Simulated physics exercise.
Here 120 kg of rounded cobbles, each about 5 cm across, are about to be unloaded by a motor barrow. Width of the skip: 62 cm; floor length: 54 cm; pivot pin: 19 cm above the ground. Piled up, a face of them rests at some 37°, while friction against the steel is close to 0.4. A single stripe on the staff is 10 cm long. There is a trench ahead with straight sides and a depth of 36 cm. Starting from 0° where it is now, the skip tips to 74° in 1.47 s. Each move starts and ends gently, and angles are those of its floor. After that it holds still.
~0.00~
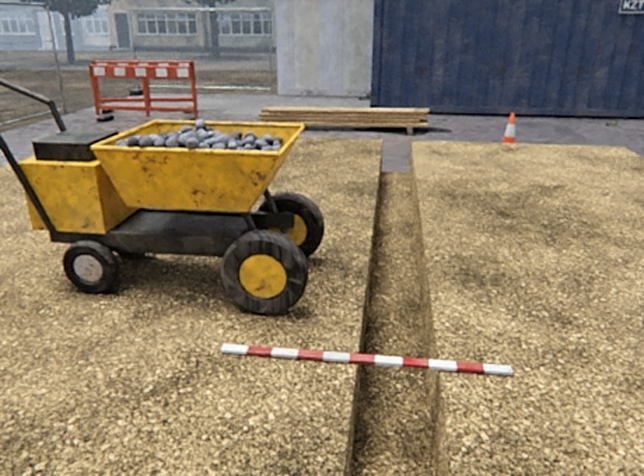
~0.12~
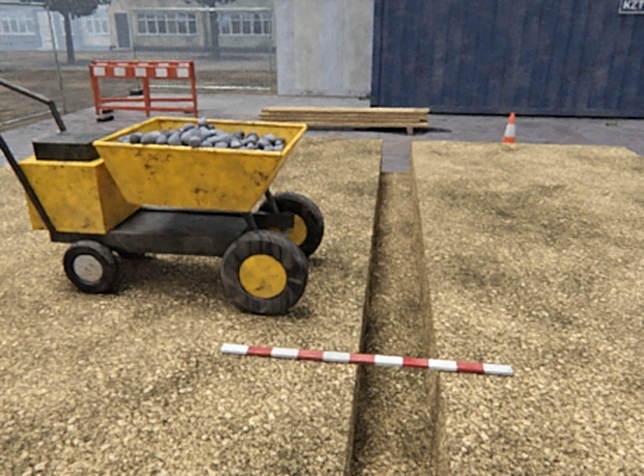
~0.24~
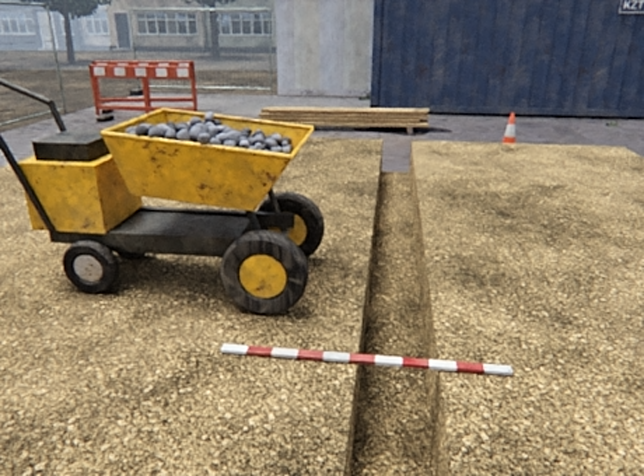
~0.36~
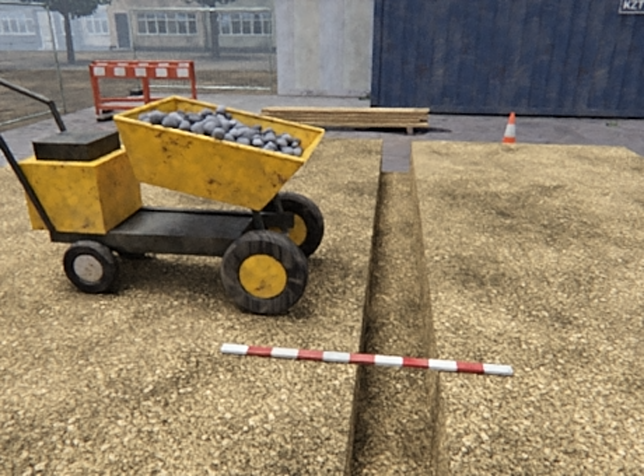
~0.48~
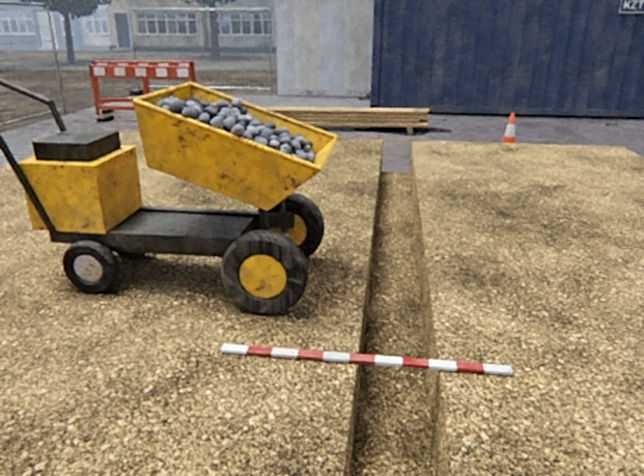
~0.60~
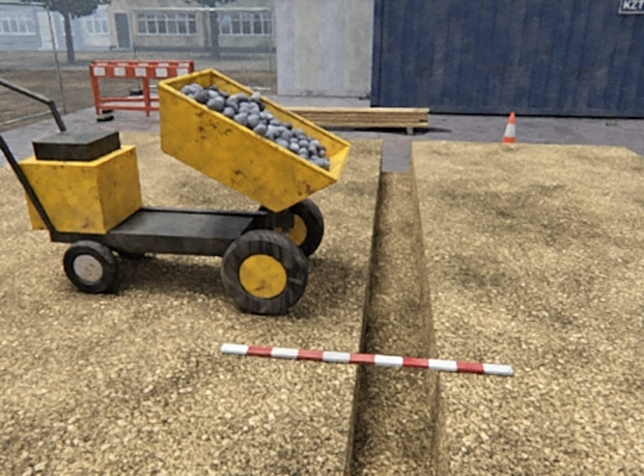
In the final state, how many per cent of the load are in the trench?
About 62 per cent are in the trench in the final state.
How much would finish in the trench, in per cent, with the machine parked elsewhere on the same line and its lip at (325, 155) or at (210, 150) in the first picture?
Near 25 and near 90 percent.
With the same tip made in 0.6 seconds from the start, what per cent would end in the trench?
My guess is near 30 percent.
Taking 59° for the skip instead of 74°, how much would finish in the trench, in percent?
It comes out at about 35 percent.
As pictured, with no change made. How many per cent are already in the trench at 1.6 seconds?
About 25 per cent by then.
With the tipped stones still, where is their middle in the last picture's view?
In the last view, about (416, 332).
After 1.1 s the floor is at 62°; 98 % in the skip, 2 % in the trench; the foremost stones are at (407, 245).
After 1.6 s the floor is at 74°; 46 % in the skip, 24 % in the trench, 30 % past the trench; the foremost stones are at (526, 308).
After 1.9 s the floor is at 74°; 23 % in the skip, 38 % in the trench, 38 % past the trench; the foremost stones are at (605, 304).
After 3.9 s the floor is at 74°; 0 % in the skip, 62 % in the trench, 38 % past the trench; the foremost stones are past the picture's edge.
